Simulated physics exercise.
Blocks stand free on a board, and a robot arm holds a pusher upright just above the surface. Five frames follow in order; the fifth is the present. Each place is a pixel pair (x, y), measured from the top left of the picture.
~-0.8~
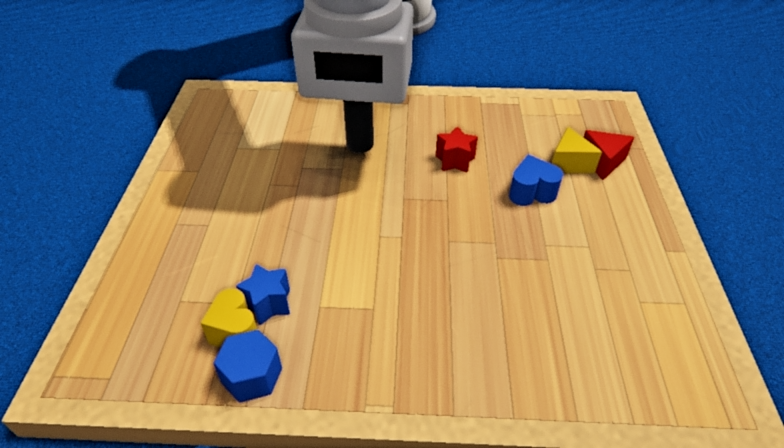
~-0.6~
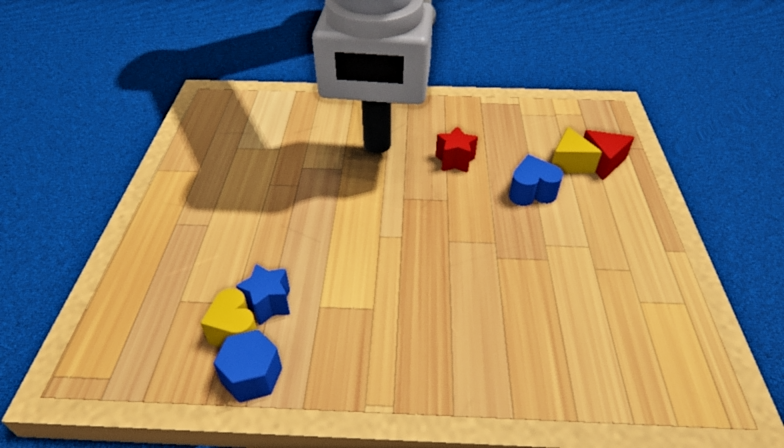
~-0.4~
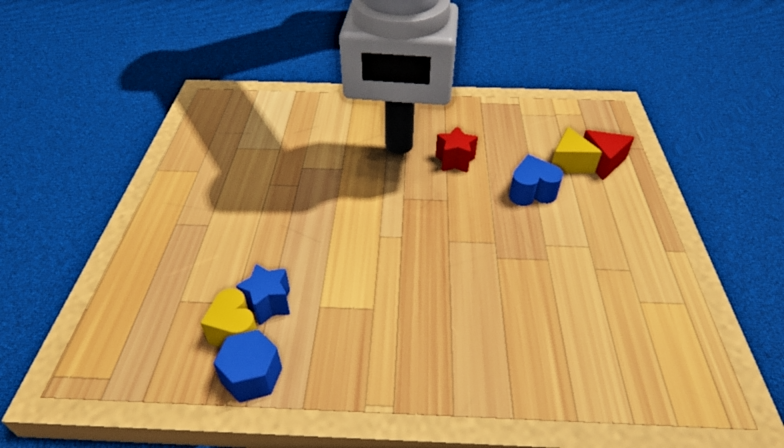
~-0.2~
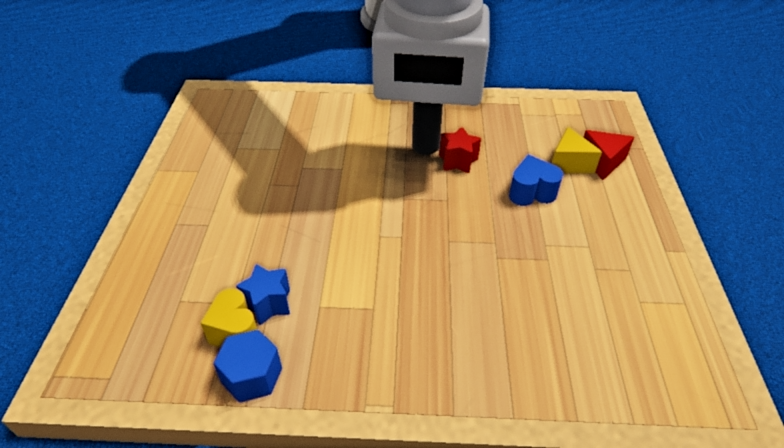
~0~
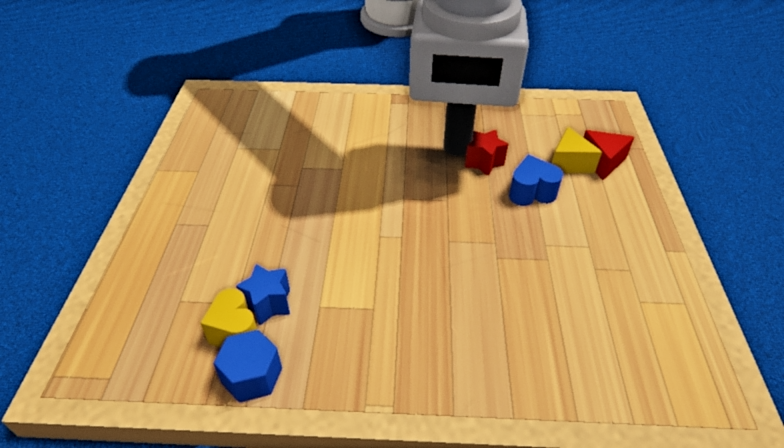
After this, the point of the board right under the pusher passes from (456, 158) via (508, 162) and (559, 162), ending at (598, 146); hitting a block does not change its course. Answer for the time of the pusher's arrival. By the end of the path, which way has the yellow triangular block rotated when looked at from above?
In a top view, it turns counterclockwise.
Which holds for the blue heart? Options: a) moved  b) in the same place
(a)
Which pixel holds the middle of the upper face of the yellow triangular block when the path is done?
Located at (635, 163).
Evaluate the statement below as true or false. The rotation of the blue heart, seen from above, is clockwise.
True - the claim holds.
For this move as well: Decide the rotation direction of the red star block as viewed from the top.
The twist is clockwise.
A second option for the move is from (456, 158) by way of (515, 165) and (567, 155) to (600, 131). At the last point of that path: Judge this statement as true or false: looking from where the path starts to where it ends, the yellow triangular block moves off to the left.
Answer: False.
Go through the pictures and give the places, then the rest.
In the first picture, lower end of the pusher (360, 145), tops of blocks, red star block (457, 139), blue heart (537, 171), yellow triangular block (575, 142), red triangular block (610, 141).
In the second picture, pusher (377, 145), blocks as before.
In the third picture, pusher (399, 146), blocks as before.
In the fourth picture, pusher (426, 147), red star block (460, 139).
In the fifth picture, pusher (457, 148), red star block (487, 140), blue heart (537, 171), yellow triangular block (575, 142), red triangular block (610, 141).
On the path given first. One third of the way, pusher (511, 152); red star block (543, 145); blue heart (545, 174), turned 35° clockwise; yellow triangular block (582, 145); red triangular block (614, 141).
Two thirds of the way, pusher (563, 152); red star block (589, 155), turned 40° clockwise; blue heart (549, 175), turned 50° clockwise; yellow triangular block (626, 159), turned 20° anticlockwise; red triangular block (625, 140), turned 40° anticlockwise.
At the end, pusher (601, 136); red star block (595, 154), turned 65° clockwise; blue heart (549, 175), turned 50° clockwise; yellow triangular block (635, 163), turned 20° anticlockwise; red triangular block (644, 139).
